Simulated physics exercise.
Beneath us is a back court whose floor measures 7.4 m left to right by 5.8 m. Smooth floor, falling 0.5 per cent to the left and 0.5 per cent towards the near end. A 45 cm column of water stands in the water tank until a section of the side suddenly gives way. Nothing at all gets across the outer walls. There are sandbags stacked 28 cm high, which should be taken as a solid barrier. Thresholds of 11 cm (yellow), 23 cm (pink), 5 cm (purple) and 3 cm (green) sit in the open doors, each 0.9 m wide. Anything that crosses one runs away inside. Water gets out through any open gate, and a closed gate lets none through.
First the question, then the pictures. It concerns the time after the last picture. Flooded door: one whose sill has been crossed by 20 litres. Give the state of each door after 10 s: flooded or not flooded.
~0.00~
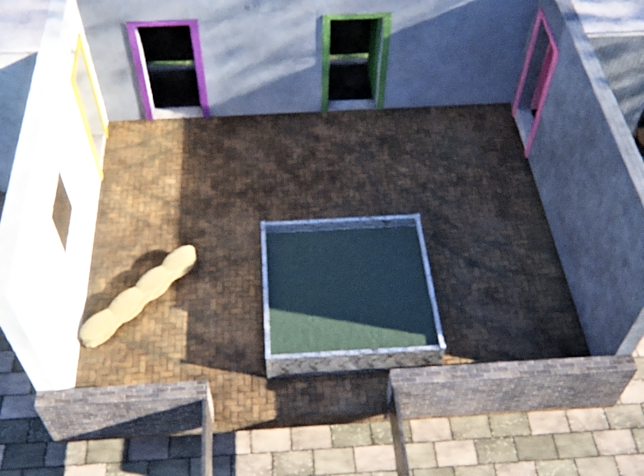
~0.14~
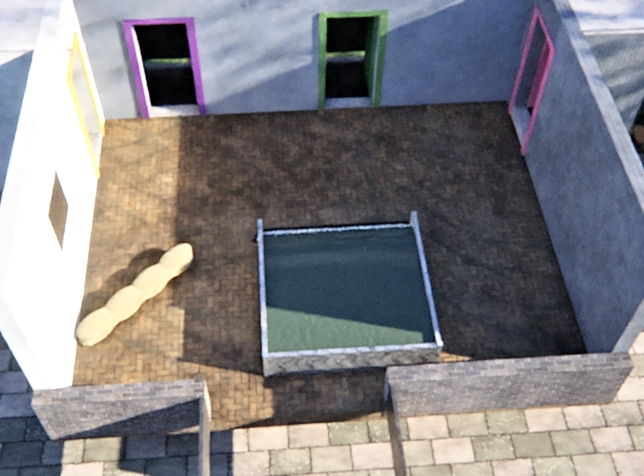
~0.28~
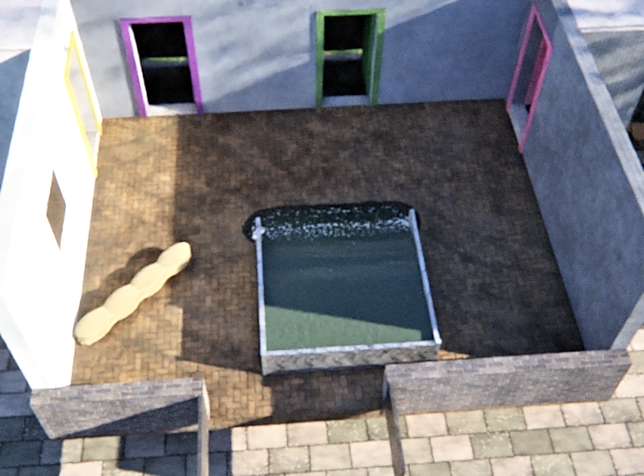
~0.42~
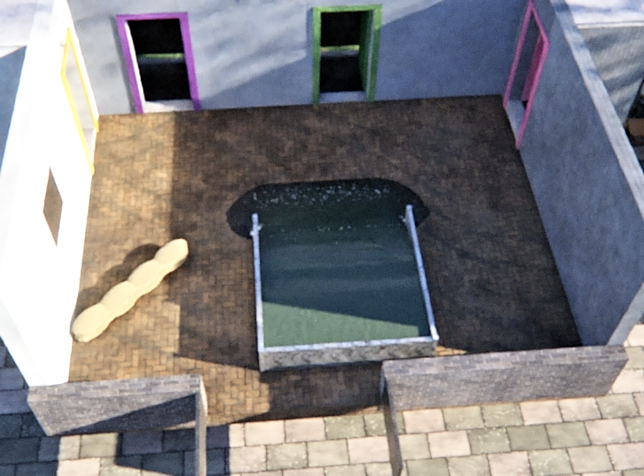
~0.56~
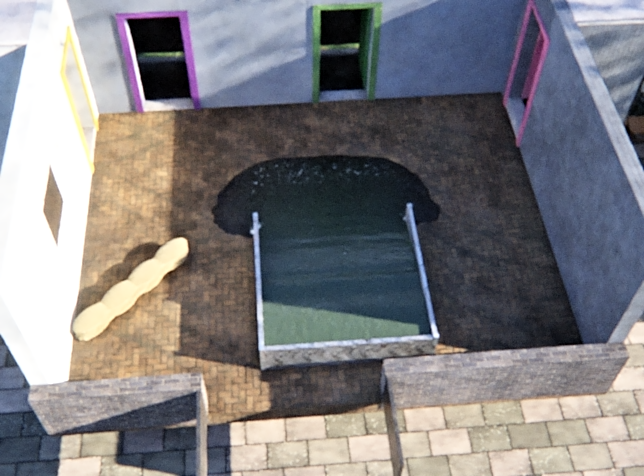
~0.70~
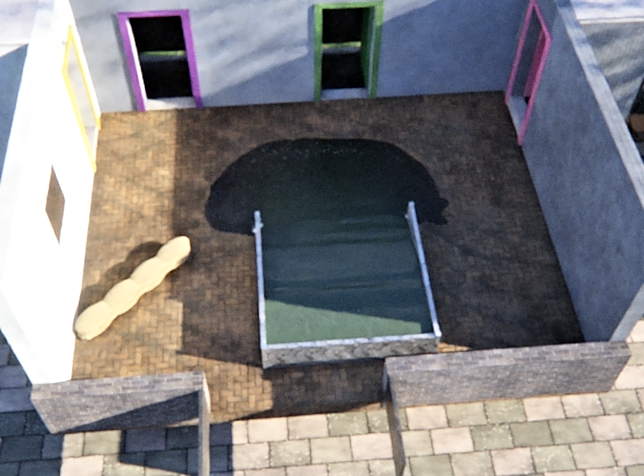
Result: The yellow door will not hold enough water back; the pink door will hold enough water back; the purple door will not hold enough water back; the green door will not hold enough water back.
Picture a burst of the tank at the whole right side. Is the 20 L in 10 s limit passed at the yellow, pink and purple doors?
In that case, yellow door: Less than that, pink door: Less than that, purple door: Less than that.
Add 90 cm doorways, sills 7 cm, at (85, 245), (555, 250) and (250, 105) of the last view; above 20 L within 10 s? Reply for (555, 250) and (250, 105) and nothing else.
Within it, exceeded.
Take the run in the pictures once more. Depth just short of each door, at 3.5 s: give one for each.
Depths in centimetres - yellow: 18, pink: 13, purple: 10, green: 18.
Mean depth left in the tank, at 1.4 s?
It averages close to 29 cm.
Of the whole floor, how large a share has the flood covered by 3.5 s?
Some 45 per cent of it.
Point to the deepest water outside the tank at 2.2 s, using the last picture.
Spot: Approx. (301, 109).
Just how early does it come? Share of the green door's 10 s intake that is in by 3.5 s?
Some 65 in a hundred.
After 1.4 s water covers 30 % of the floor and is deepest (24 cm) near (300, 102); yellow door not reached, pink door not reached, purple door not reached, green door 8 cm at the sill, 10 L in.
After 2.2 s water covers 40 % of the floor and is deepest (25 cm) near (301, 109); yellow door not reached, pink door not reached, purple door 8 cm at the sill, 0 L in, green door 19 cm at the sill, 91 L in.
After 3.5 s water covers 45 % of the floor and is deepest (27 cm) near (101, 114); yellow door 18 cm at the sill, 3 L in, pink door 13 cm at the sill, 0 L in, purple door 10 cm at the sill, 19 L in, green door 18 cm at the sill, 241 L in.
After 6.0 s water covers 70 % of the floor and is deepest (20 cm) near (78, 318); yellow door 13 cm at the sill, 53 L in, pink door 10 cm at the sill, 0 L in, purple door 8 cm at the sill, 36 L in, green door 8 cm at the sill, 359 L in.
After 10.0 s water covers 85 % of the floor and is deepest (12 cm) near (78, 318); yellow door 7 cm at the sill, 56 L in, pink door 3 cm at the sill, 0 L in, purple door 6 cm at the sill, 53 L in, green door 4 cm at the sill, 384 L in.
